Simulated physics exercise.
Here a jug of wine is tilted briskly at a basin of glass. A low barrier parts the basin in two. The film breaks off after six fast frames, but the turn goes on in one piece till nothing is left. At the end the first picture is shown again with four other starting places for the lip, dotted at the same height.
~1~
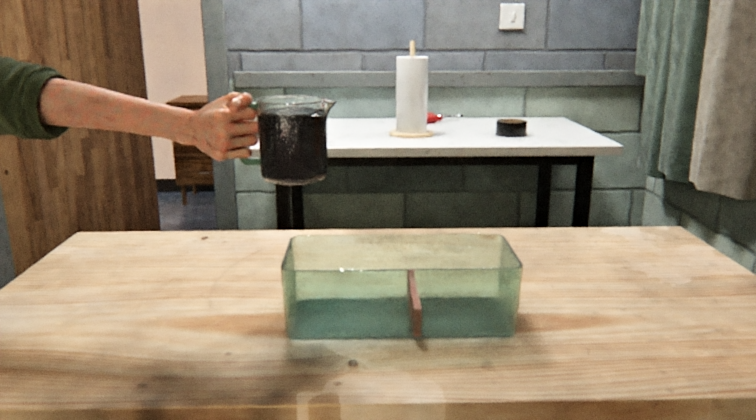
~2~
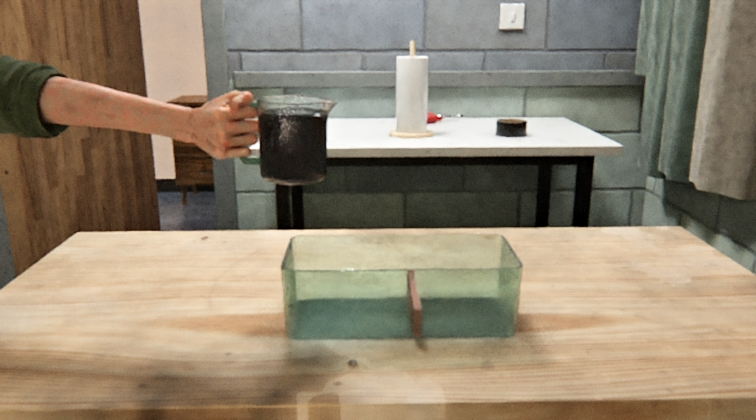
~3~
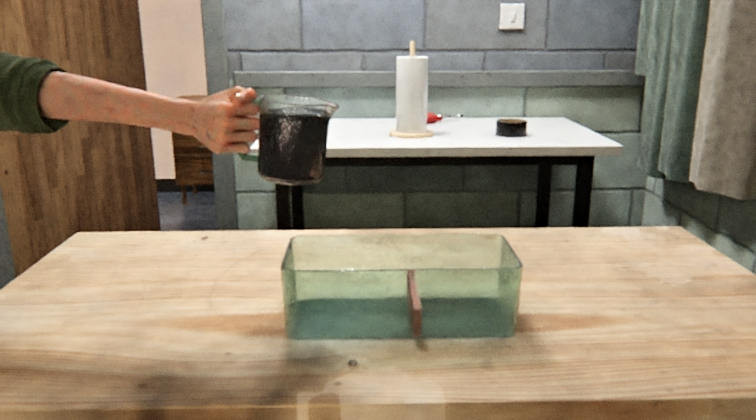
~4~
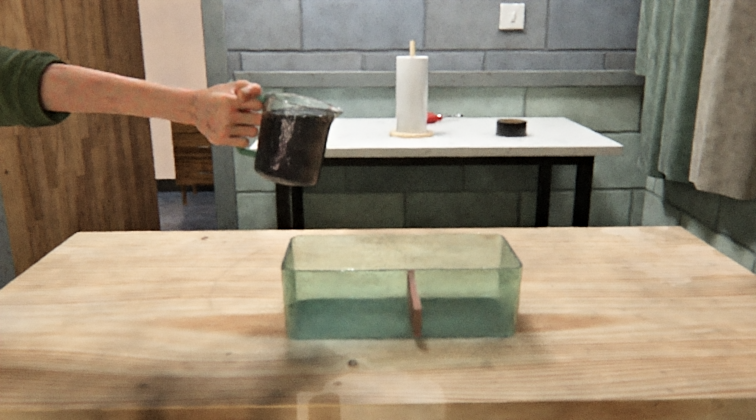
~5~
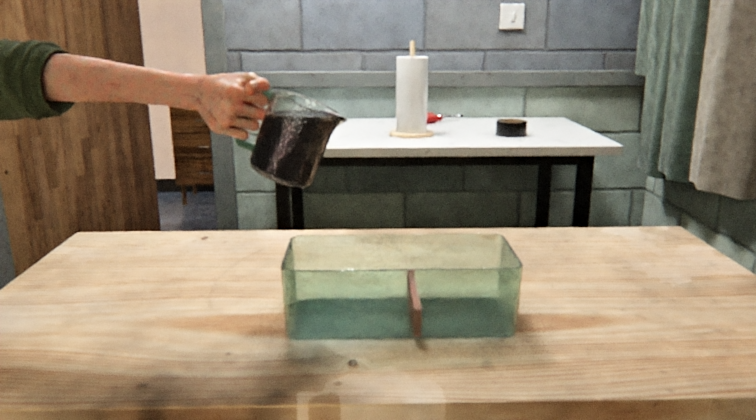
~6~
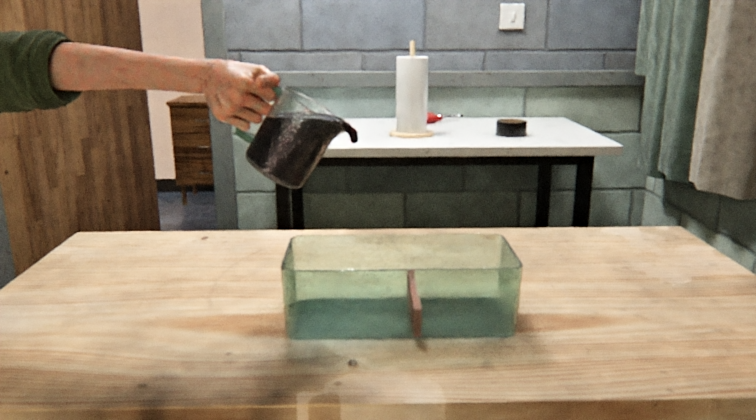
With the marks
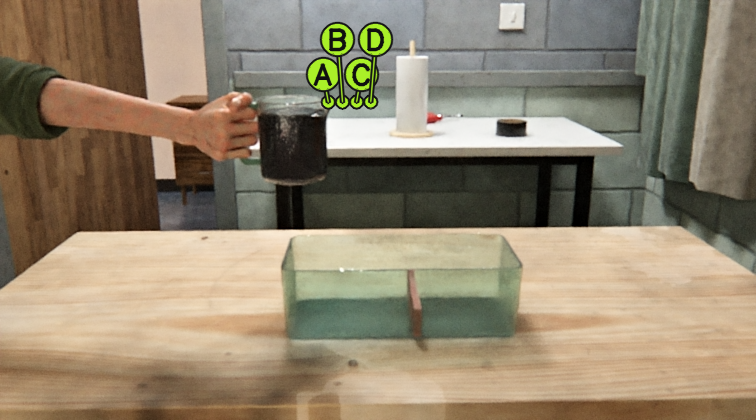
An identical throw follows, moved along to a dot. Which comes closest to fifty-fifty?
C.
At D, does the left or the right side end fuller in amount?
The right side.
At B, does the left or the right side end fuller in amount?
The left one.
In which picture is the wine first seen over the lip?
In picture 6.
On the marked copy, A at (328, 102); B at (342, 102); C at (356, 102); D at (370, 101).
With A, about 93 % ends left of the wall and 4 % right of it; 3 % is lost outside.
With B, about 83 % ends left of the wall and 14 % right of it; 3 % is lost outside.
With C, about 47 % ends left of the wall and 52 % right of it.
With D, about 23 % ends left of the wall and 75 % right of it.
